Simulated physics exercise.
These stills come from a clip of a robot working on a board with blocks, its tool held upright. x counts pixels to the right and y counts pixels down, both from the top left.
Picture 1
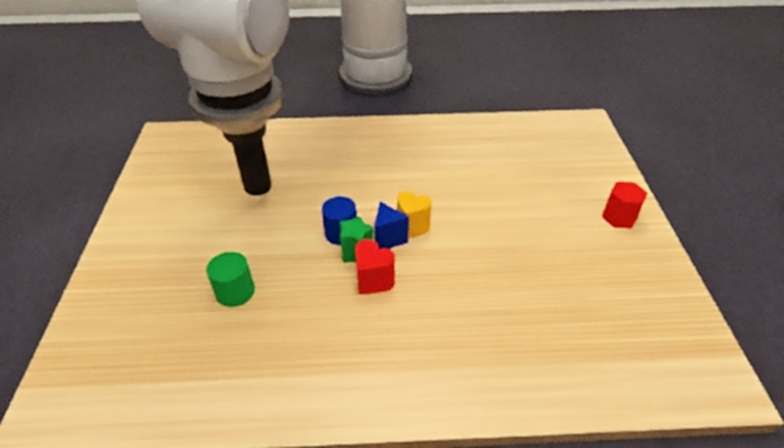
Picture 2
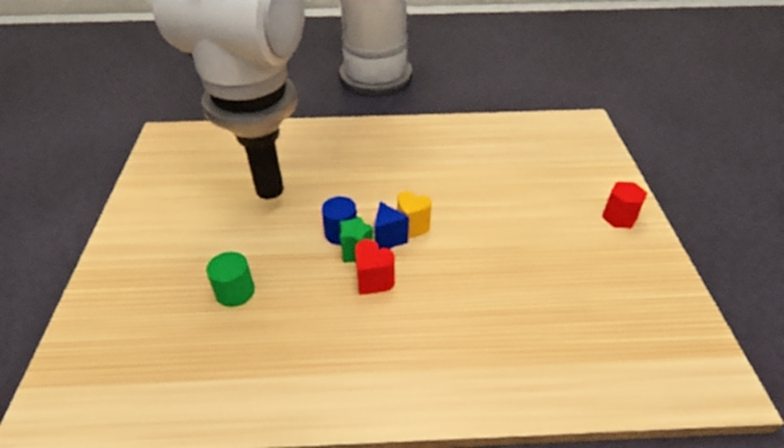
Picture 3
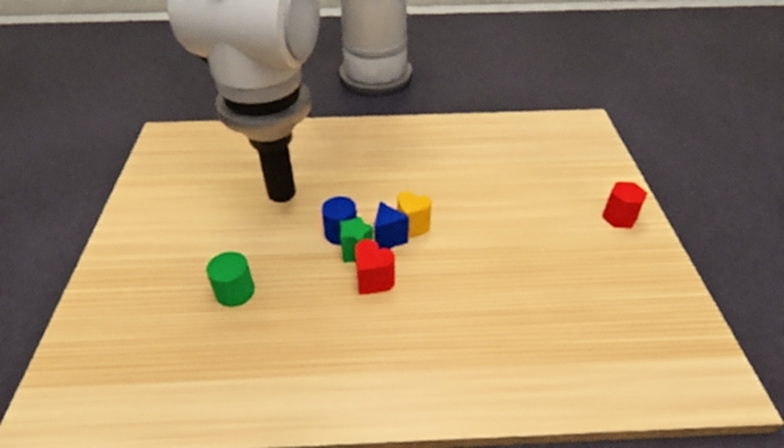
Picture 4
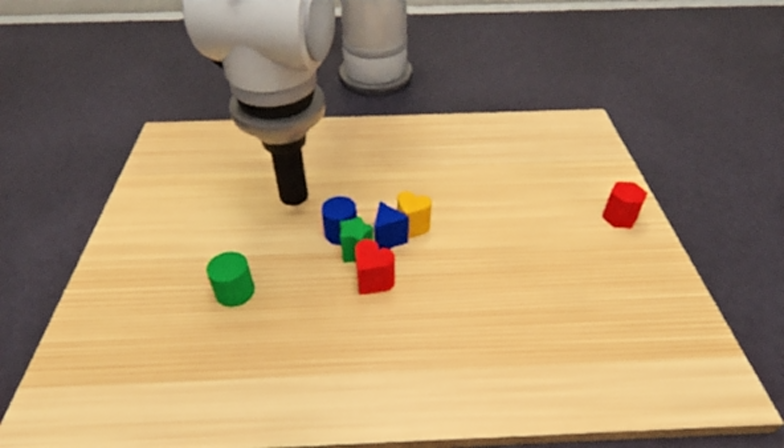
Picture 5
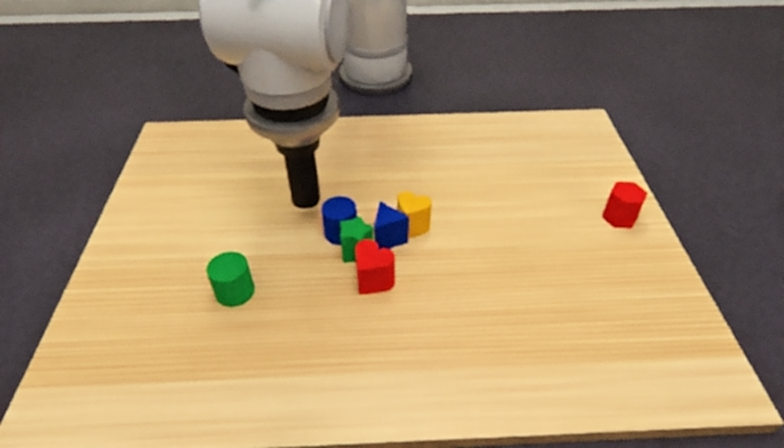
A white robot arm with a black, rod-like tool moves steadily to the right and slightly nearer above a pale wooden board on a dark surface, seen from a fixed, raised view. A blue cylinder, green star, blue triangle, yellow heart and red heart cluster near the middle, with a green cylinder left and a red block right. The tool nears the blue cylinder while every block stays still.
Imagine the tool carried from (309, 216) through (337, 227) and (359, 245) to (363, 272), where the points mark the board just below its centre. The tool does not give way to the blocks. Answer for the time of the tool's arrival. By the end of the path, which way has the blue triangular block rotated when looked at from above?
Viewed from overhead, the blue triangular block winds up turned anticlockwise.
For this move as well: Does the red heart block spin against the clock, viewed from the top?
My answer is no.
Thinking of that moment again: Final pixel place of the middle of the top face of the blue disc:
Its top middle will sit at (396, 251).
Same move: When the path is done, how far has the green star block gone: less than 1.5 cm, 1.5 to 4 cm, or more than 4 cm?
Over 4 cm.
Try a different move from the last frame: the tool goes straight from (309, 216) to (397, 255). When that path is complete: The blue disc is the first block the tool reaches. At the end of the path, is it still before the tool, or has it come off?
It is driven along in front.
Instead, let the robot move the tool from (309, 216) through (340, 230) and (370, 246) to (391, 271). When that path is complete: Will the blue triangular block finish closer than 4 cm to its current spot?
My answer is yes.
The first path, step by step. One third of the way, tool (336, 212); blue disc (358, 216); green star block (367, 237); red heart block (380, 266).
Two thirds of the way, tool (358, 231); blue disc (383, 236); green star block (387, 260), turned 15° clockwise; red heart block (393, 293), turned 20° clockwise; blue triangular block (405, 221), turned 40° anticlockwise.
At the end, tool (362, 257); blue disc (396, 251); green star block (406, 276); red heart block (400, 309), turned 50° clockwise; blue triangular block (405, 221), turned 40° anticlockwise.
